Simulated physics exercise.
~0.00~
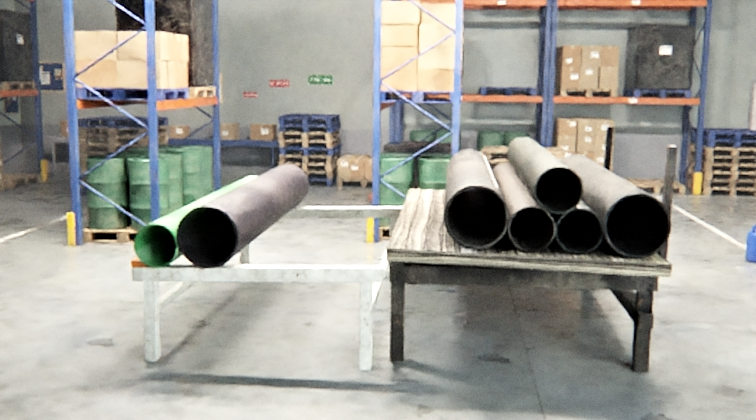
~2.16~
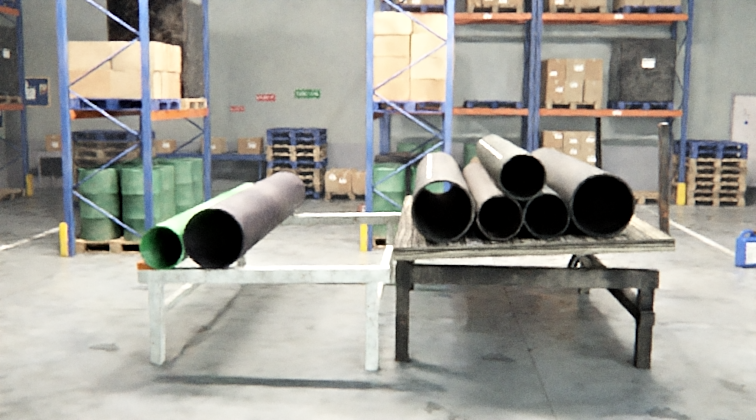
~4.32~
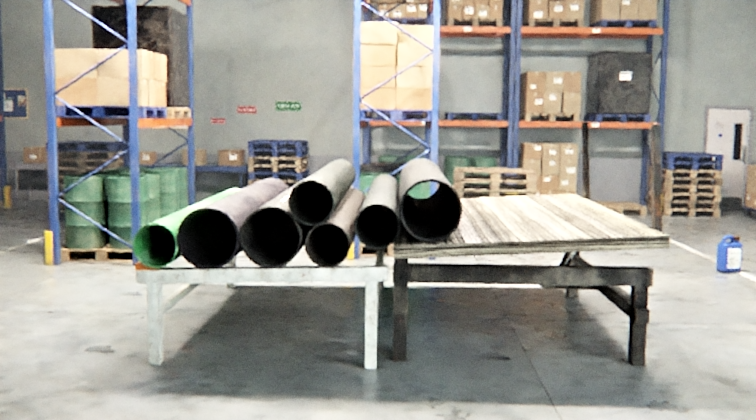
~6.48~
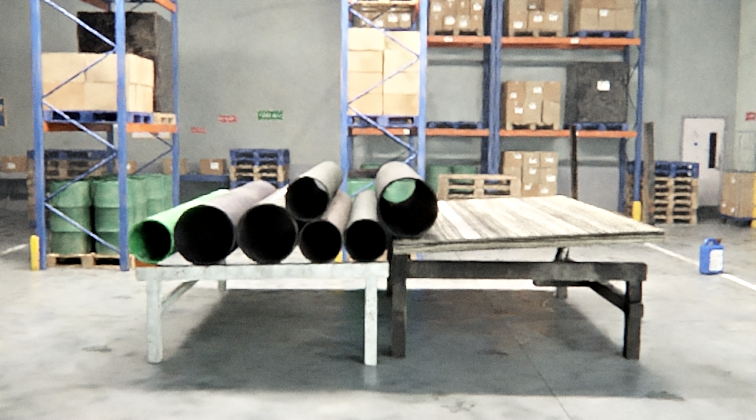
Dark pipes roll left off the tilting deck and bunch against others on the rack.
